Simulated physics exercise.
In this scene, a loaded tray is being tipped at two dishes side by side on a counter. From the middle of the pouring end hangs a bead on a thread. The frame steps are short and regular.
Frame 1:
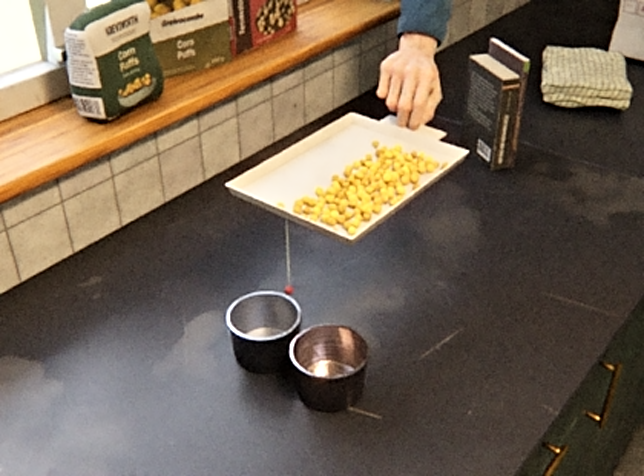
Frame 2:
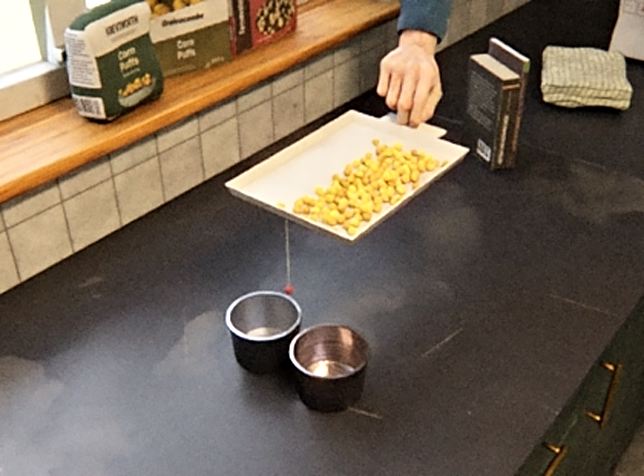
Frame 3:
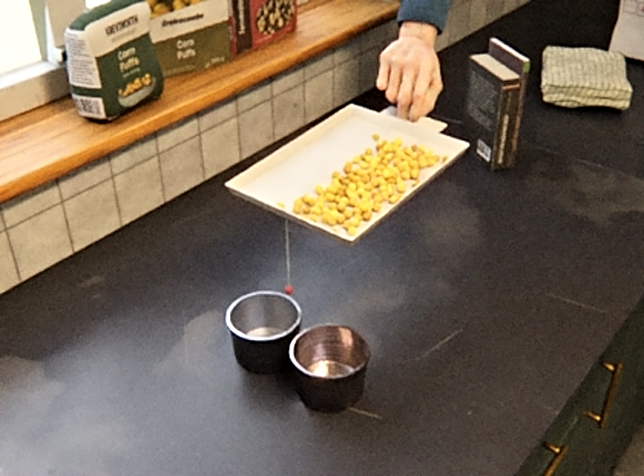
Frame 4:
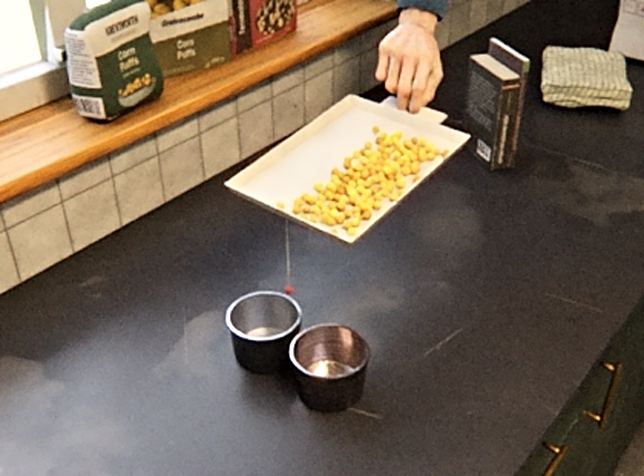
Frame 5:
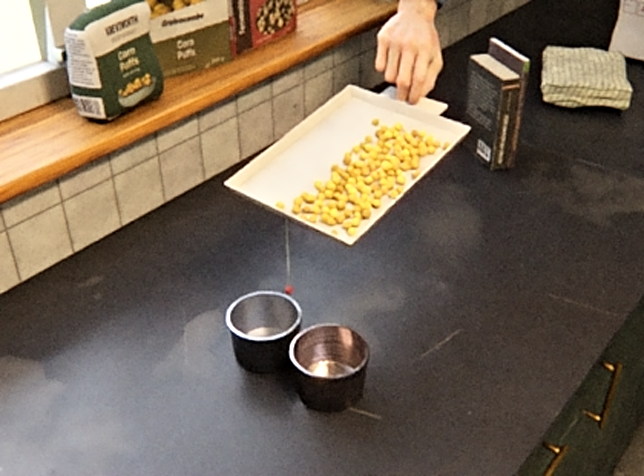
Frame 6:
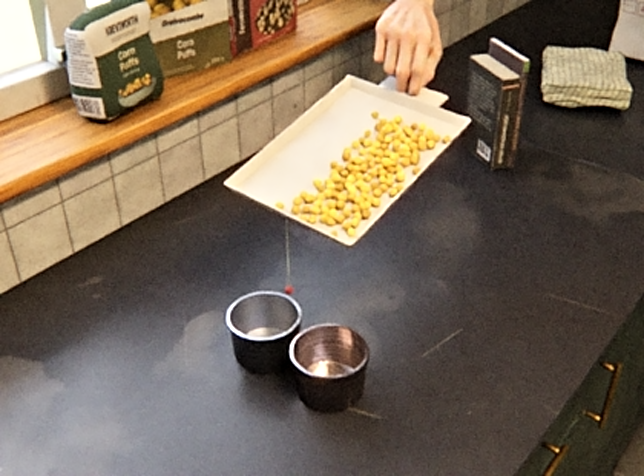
The video shows a hand holding a pale tray of yellow puffed corn balls above two small dark dishes on a black counter, keeping it nearly level at first, then raising the handle end slightly so the tray tilts a little.
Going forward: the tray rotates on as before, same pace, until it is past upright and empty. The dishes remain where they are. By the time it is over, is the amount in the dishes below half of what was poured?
No.
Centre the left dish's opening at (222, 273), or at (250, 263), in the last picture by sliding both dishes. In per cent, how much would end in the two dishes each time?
20 and 0 %.
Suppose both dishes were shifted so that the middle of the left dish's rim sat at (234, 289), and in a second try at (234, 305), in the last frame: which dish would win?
It comes out as the one to the right in the first try and the one to the right in the second.
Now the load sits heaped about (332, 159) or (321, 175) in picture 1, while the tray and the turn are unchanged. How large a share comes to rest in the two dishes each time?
About 90 % and 90 %.
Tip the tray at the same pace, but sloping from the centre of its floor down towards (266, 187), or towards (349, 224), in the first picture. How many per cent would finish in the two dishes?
Roughly 0 per cent, and 60 per cent.
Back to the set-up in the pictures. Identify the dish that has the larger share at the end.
Noted: Right of the pair.
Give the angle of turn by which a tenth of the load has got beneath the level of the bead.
Angle: Close to 70°.
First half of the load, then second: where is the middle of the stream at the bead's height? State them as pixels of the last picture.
The opening half passes (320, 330), the closing half (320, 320).
Soon, tray tipped steeply; nearly all on the tray; a stray few outside both; a stray few in the air.
A while on, tray tipped right over; about two thirds in the right dish; about a quarter in the left dish; a small part outside both; a stray few in the air.
Towards the end, tray tipped past a quarter turn; about two thirds in the right dish; about a quarter in the left dish; a small part outside both.
Finally, tray tipped past a quarter turn; about two thirds in the right dish; about a quarter in the left dish; a small part outside both.
